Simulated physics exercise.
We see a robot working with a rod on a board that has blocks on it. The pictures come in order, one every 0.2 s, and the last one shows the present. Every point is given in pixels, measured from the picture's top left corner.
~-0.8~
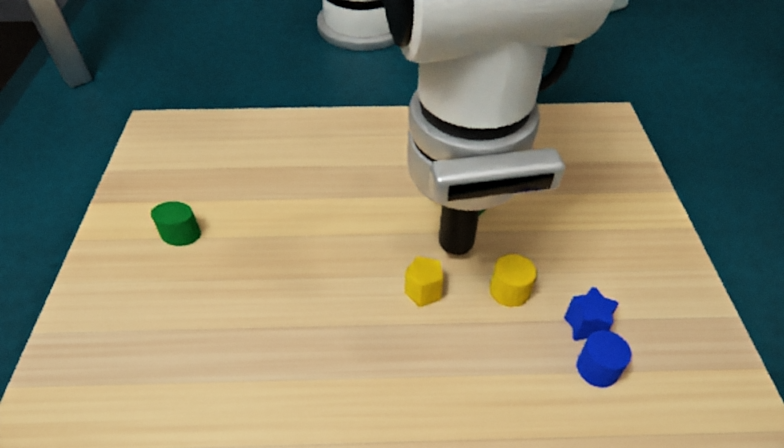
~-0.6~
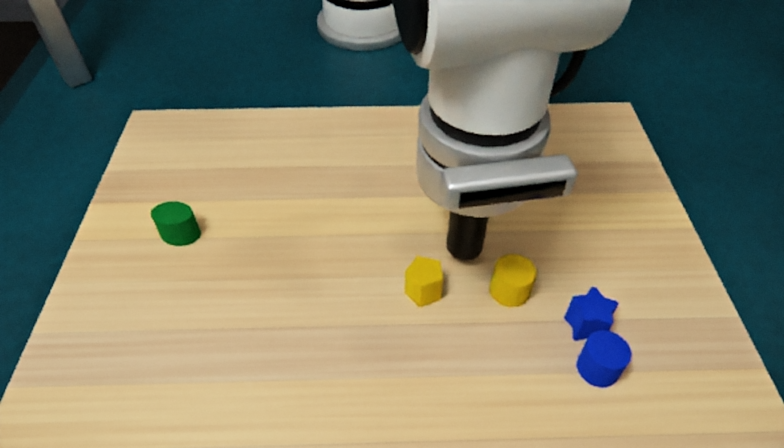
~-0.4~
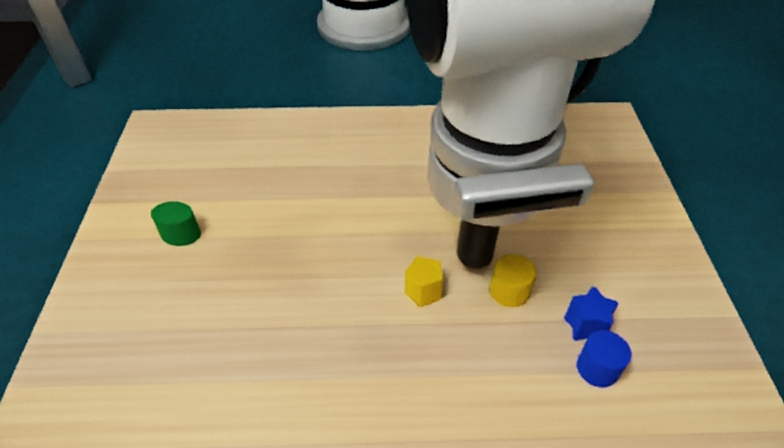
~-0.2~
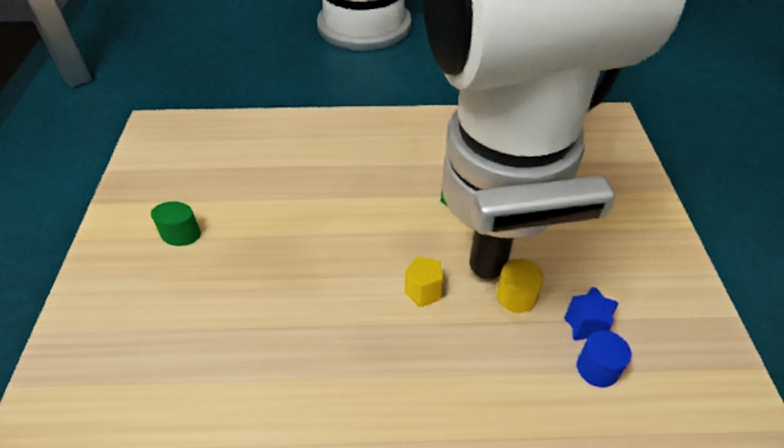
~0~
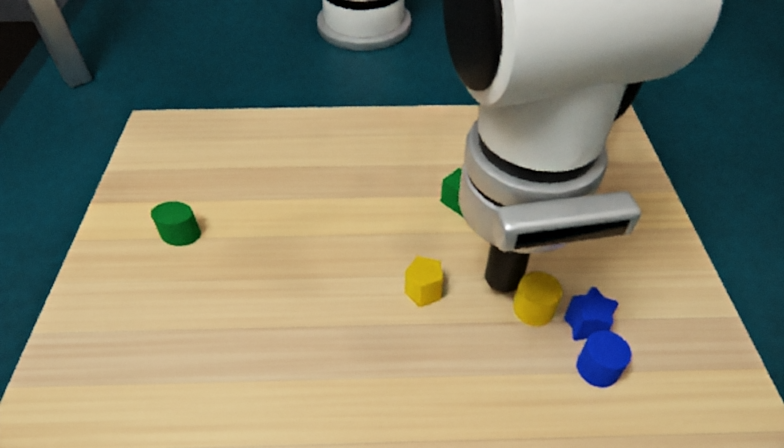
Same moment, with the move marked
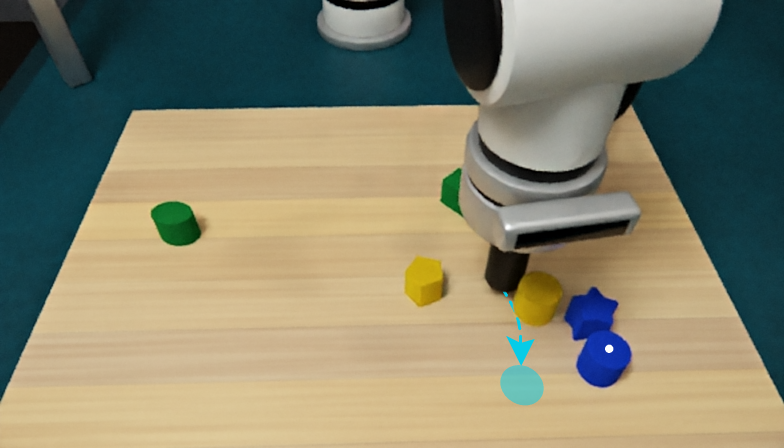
On a light wooden board with yellow, blue and green blocks, a robot arm moved its black rod toward the lower right, then nudged the yellow cylinder a short way toward the blue star.
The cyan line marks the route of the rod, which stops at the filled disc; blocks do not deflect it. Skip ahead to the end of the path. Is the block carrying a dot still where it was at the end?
In short: Yes.
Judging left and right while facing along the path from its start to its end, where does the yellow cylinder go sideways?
My answer: Left.
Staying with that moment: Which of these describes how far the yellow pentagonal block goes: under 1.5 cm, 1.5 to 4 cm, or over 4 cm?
Short, under 1.5 cm.
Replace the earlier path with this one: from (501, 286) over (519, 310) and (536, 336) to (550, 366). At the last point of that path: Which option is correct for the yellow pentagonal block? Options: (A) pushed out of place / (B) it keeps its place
(B)
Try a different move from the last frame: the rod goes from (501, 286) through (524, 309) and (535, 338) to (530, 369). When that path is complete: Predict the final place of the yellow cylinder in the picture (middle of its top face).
The yellow cylinder ends near (587, 323).
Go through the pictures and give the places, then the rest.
Rod tip at (456, 242); block tops, yellow pentagonal block at (425, 270); yellow cylinder at (516, 269); blue star at (596, 305); blue cylinder at (609, 349), in the first frame.
Rod at (464, 248); blocks unchanged, in the second frame.
Rod at (475, 256); blocks unchanged, in the third frame.
Rod at (487, 266); yellow cylinder at (523, 275), in the fourth frame.
Rod at (503, 278); yellow pentagonal block at (425, 270); yellow cylinder at (541, 288); blue star at (596, 305); blue cylinder at (609, 349), in the fifth frame.
Path on the board, from (501, 286) via (520, 332), ending at (522, 385); the dot is on the blue cylinder.
What follows on the original path. Halfway along, rod at (523, 325); yellow cylinder at (571, 314); blue star at (608, 307).
At the end, rod at (525, 378); yellow pentagonal block in place; yellow cylinder at (571, 314); blue star at (608, 307); blue cylinder in place.
